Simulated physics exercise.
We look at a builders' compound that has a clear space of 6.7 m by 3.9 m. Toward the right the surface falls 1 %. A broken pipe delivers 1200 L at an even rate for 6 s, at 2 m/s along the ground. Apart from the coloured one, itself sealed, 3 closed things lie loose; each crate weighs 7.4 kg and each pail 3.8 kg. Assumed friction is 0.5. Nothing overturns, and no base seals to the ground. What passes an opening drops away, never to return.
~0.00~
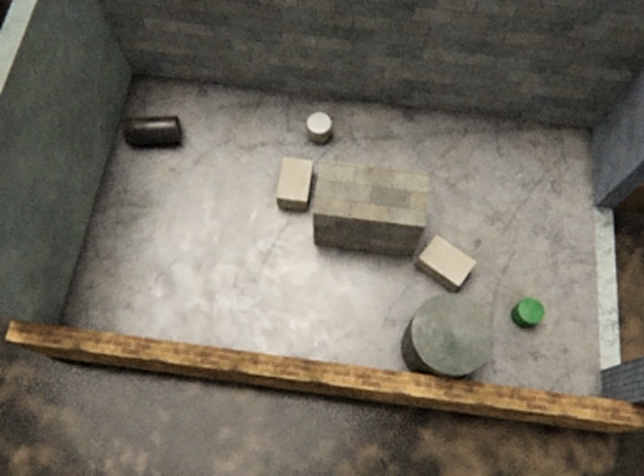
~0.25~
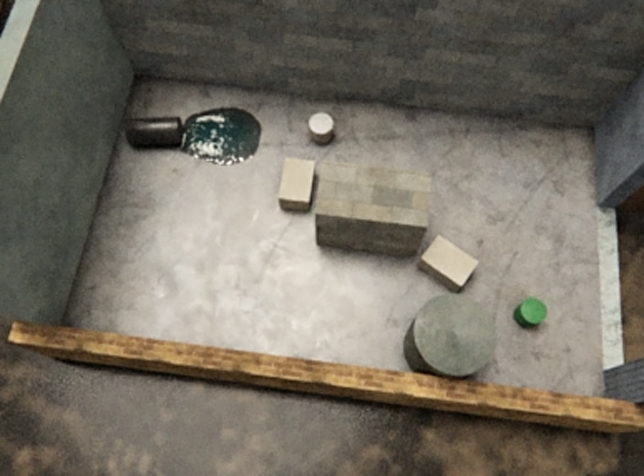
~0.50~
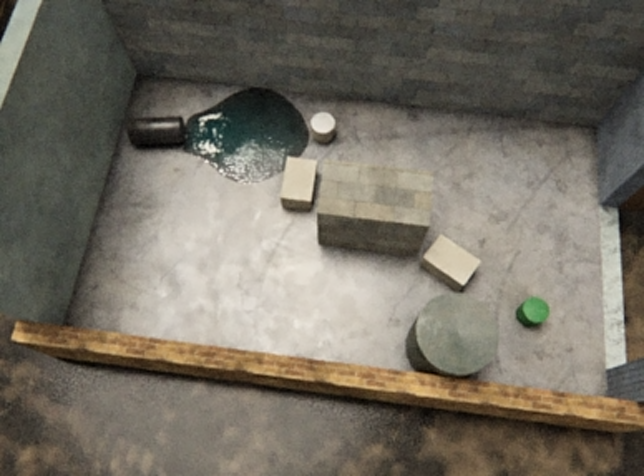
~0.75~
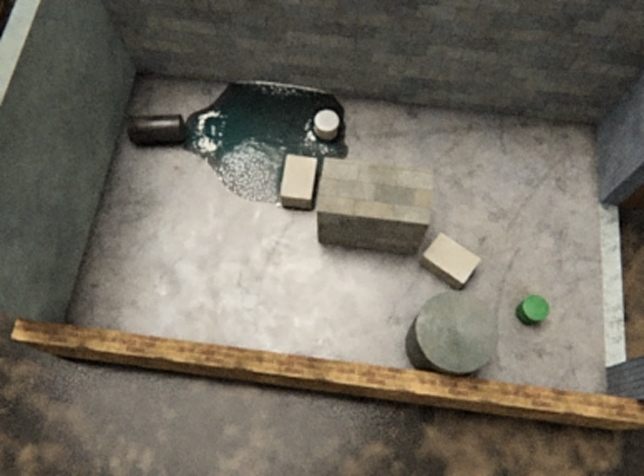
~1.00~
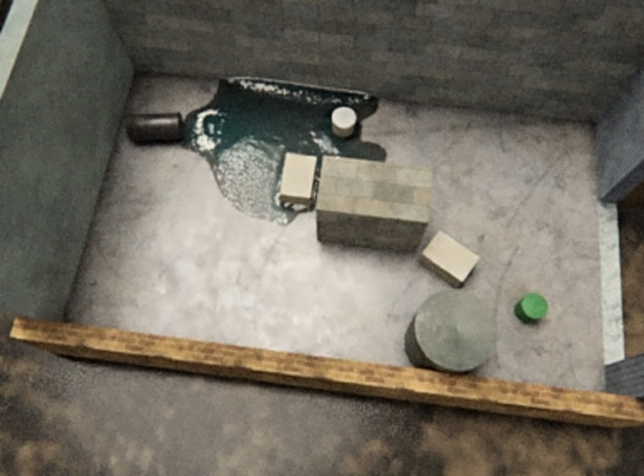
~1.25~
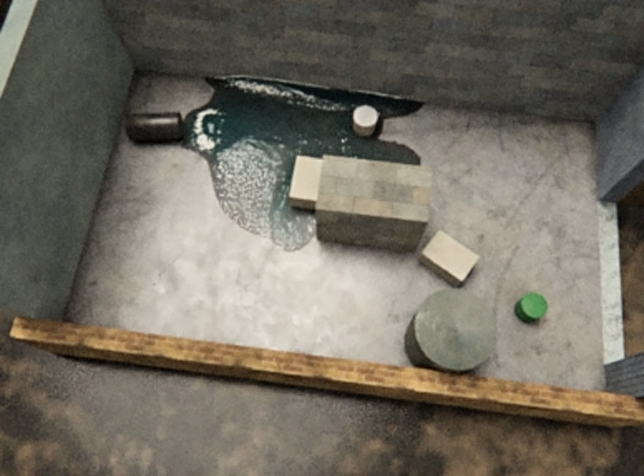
Dark water spreads from a pipe, nudging a small white cylinder and a pale block rightward.
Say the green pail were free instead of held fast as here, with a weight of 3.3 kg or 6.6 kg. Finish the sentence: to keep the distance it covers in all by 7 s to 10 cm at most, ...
... the light weight suffices.
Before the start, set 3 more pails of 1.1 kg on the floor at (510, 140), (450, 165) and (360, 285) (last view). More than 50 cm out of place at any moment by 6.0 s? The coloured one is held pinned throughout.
Beyond, beyond, within.
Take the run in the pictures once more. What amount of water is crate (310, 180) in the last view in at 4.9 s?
About 6 cm.
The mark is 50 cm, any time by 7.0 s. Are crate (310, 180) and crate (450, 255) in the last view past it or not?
Result, as listed: Above / below.
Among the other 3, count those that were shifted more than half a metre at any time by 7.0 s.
2.
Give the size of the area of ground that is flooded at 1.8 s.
About 8.5 m2 is covered.
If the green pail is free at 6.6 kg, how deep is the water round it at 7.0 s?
Close to 2 cm deep.
After 1.8 s the green pail would be 0 cm from its start with 3.3 kg and 0 cm from its start with 6.6 kg; 0 cm of water round it then.
After 3.1 s the green pail would be 0 cm from its start with 3.3 kg and 0 cm from its start with 6.6 kg; 0 cm of water round it then.
After 4.9 s the green pail would be 0 cm from its start with 3.3 kg and 0 cm from its start with 6.6 kg; 1 cm of water round it then.
After 7.0 s the green pail would be 0 cm from its start with 3.3 kg and 0 cm from its start with 6.6 kg; 2 cm of water round it then.
